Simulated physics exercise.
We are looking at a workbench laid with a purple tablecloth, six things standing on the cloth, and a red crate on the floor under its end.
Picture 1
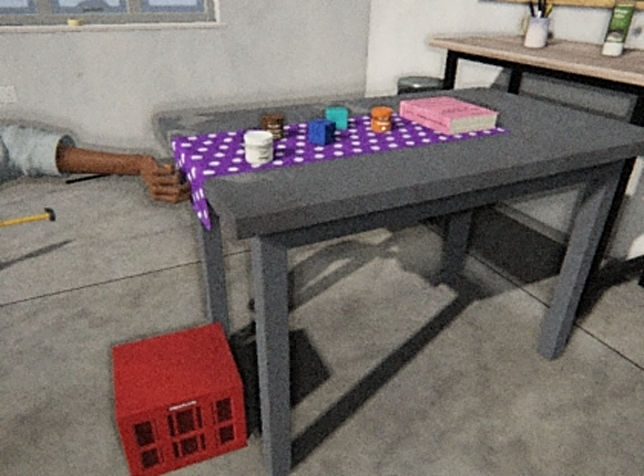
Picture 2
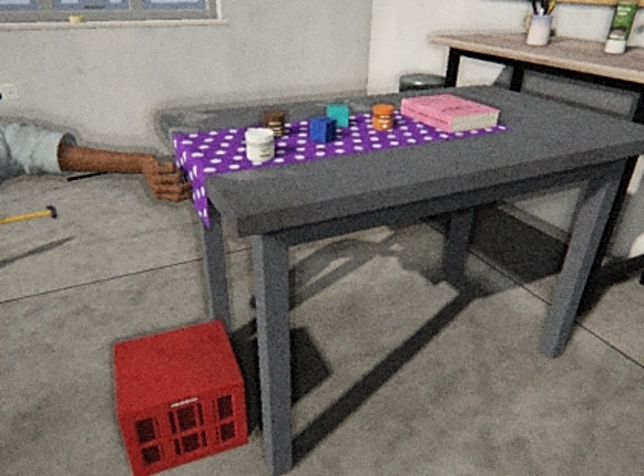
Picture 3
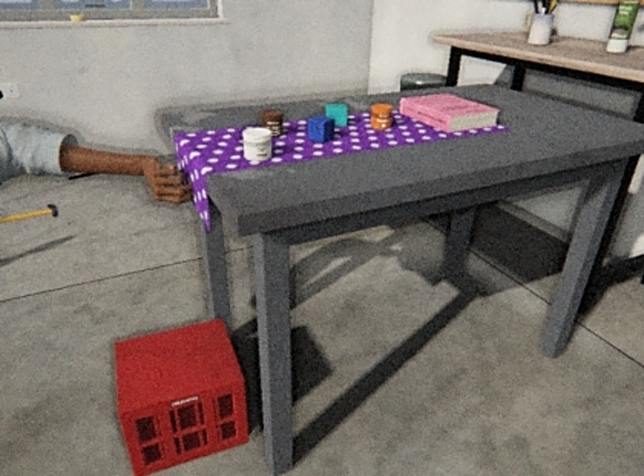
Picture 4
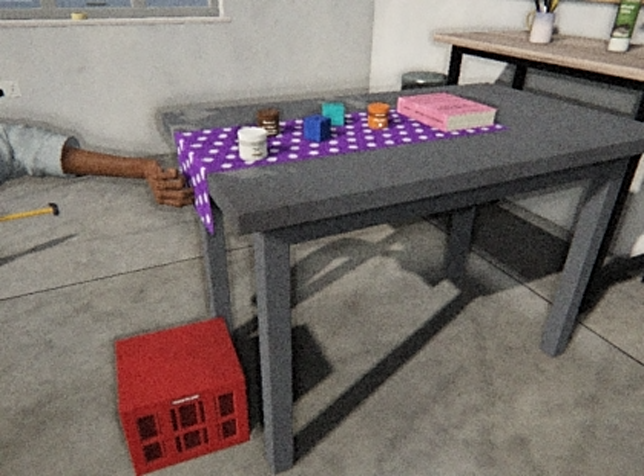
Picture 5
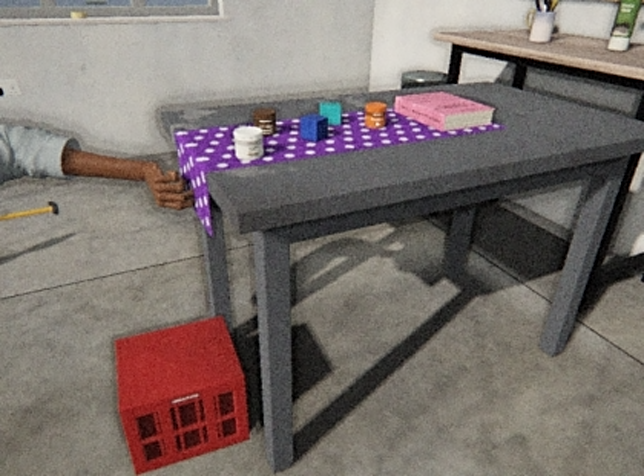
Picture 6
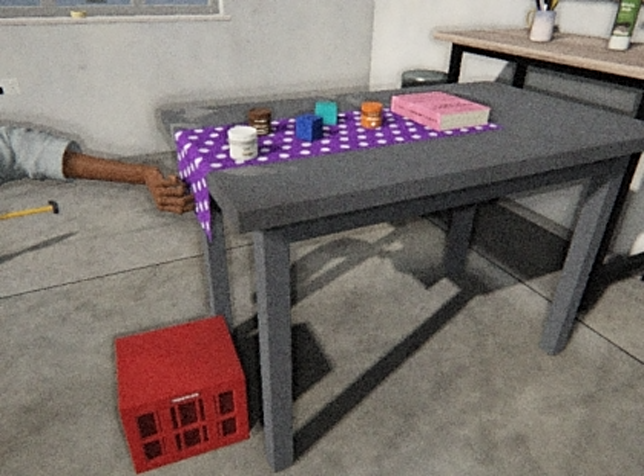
A hand slowly pulls a purple spotted cloth slightly left, carrying the objects on it along.
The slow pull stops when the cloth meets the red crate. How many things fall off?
The count of fallen things is four.
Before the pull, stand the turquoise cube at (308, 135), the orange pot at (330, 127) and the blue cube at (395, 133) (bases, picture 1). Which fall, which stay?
The turquoise cube drops off; the orange pot tumbles off; the blue cube holds on.
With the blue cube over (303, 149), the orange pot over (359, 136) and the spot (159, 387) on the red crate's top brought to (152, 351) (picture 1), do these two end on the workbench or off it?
The blue cube falls, the orange pot survives.
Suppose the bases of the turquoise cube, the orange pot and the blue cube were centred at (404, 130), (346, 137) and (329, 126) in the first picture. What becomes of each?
The turquoise cube remains up, the orange pot drops off, the blue cube is carried off.
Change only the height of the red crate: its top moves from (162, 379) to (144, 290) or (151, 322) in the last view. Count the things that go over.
In that case 1 and 2.
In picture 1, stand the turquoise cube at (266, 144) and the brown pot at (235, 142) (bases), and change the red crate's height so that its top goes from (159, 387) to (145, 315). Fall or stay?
The turquoise cube tumbles off; the brown pot falls.
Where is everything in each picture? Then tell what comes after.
In the first picture, hem (210, 231); white pot (259, 135); brown pot (273, 116); blue cube (322, 122); turquoise cube (337, 109); orange pot (382, 109); top of the crate (159, 387).
In the second picture, hem (210, 229); white pot (260, 133).
In the third picture, hem (210, 231); brown pot (272, 113).
In the fourth picture, hem (213, 235); blue cube (318, 118); top of the crate (162, 381).
In the fifth picture, hem (213, 237); turquoise cube (330, 104).
In the sixth picture, hem (211, 242); white pot (243, 131); brown pot (260, 111); blue cube (310, 117); turquoise cube (326, 104); orange pot (372, 105).
A little later, hem near (199, 250); white pot gone.
Next, hem near (203, 299); white pot and brown pot gone.
Later still, hem on the crate; white pot, brown pot, blue cube and turquoise cube gone.
When it is over, hem on the crate; white pot, brown pot, blue cube and turquoise cube gone. It carries off four.
